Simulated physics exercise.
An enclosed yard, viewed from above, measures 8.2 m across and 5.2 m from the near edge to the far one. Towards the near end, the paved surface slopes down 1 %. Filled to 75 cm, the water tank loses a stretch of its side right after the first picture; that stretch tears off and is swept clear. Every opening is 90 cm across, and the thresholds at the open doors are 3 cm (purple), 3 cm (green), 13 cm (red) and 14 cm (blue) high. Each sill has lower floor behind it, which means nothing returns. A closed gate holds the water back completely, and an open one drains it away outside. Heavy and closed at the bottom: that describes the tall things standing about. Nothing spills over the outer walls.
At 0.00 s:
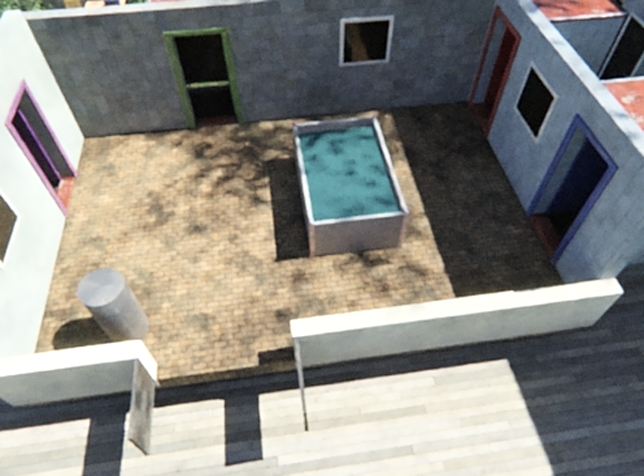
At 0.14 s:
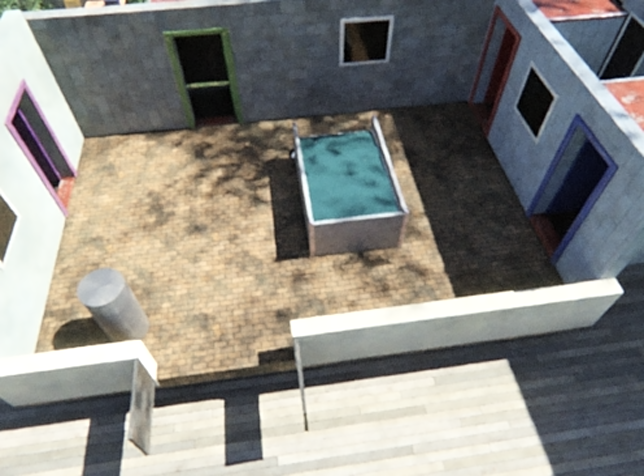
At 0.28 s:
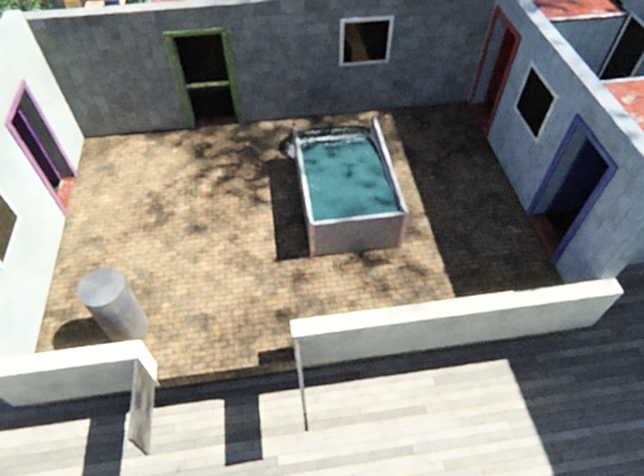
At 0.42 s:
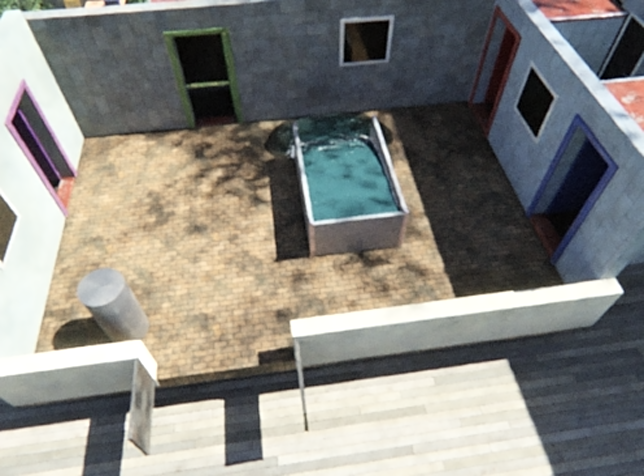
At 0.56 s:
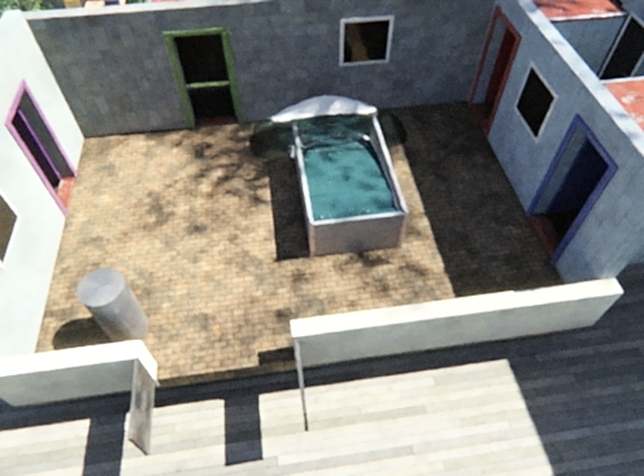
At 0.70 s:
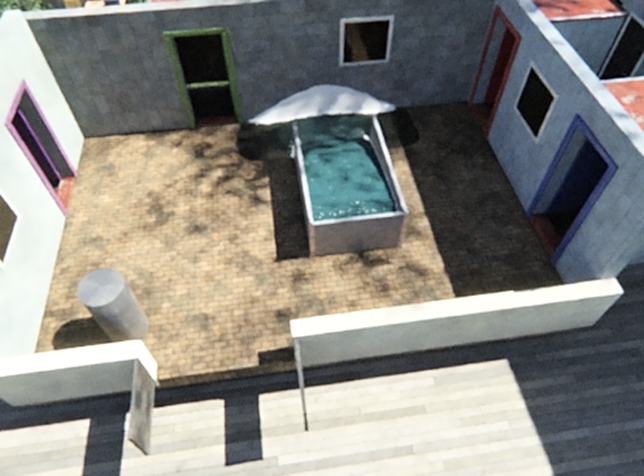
A walled courtyard with a tan tiled floor is seen from above by a still camera. A raised tank of teal water stands right of centre, with a grey cylinder at lower left, pale low walls in front, and green, pink, red and blue doorways around. The tank's far side opens, and water pours out behind it, spreading and rising into a pale, curved sheet.
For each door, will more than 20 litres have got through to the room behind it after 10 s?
The purple door: Yes, more than 20 litres; the green door: Yes, more than 20 litres; the red door: Yes, more than 20 litres; the blue door: No, not more than 20 litres.
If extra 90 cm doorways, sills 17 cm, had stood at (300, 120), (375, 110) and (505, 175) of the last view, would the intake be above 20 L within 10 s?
In turn: Beyond it, beyond it, short of it.
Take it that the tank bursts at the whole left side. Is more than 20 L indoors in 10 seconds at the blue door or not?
Then the blue door ends up within bounds.
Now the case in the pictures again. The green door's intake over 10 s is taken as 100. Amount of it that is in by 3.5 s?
75 percent or so by then.
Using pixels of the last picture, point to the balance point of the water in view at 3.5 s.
Around (309, 164).
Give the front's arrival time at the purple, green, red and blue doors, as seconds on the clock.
Purple: 2.4 s; green: 0.9 s; red: 1.5 s; blue: 2.8 s.
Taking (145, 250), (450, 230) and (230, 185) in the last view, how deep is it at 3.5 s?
2, 0, 2 cm.
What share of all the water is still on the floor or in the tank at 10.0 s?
Remaining: Roughly 78 %.
After 1.4 s water covers 15 % of the floor and is deepest (48 cm) near (328, 126); purple door not reached, green door 9 cm at the sill, 1 L in, red door not reached, blue door not reached.
After 2.2 s water covers 35 % of the floor and is deepest (39 cm) near (318, 121); purple door not reached, green door 10 cm at the sill, 14 L in, red door 31 cm at the sill, 39 L in, blue door not reached.
After 3.5 s water covers 55 % of the floor and is deepest (25 cm) near (462, 102); purple door 14 cm at the sill, 47 L in, green door 7 cm at the sill, 36 L in, red door 25 cm at the sill, 155 L in, blue door 5 cm at the sill, 0 L in.
After 6.0 s water covers 75 % of the floor and is deepest (18 cm) near (42, 379); purple door 9 cm at the sill, 128 L in, green door 4 cm at the sill, 48 L in, red door 10 cm at the sill, 199 L in, blue door 4 cm at the sill, 0 L in.
After 10.0 s water covers 95 % of the floor and is deepest (10 cm) near (29, 381); purple door 4 cm at the sill, 158 L in, green door 2 cm at the sill, 49 L in, red door 4 cm at the sill, 199 L in, blue door 4 cm at the sill, 0 L in.
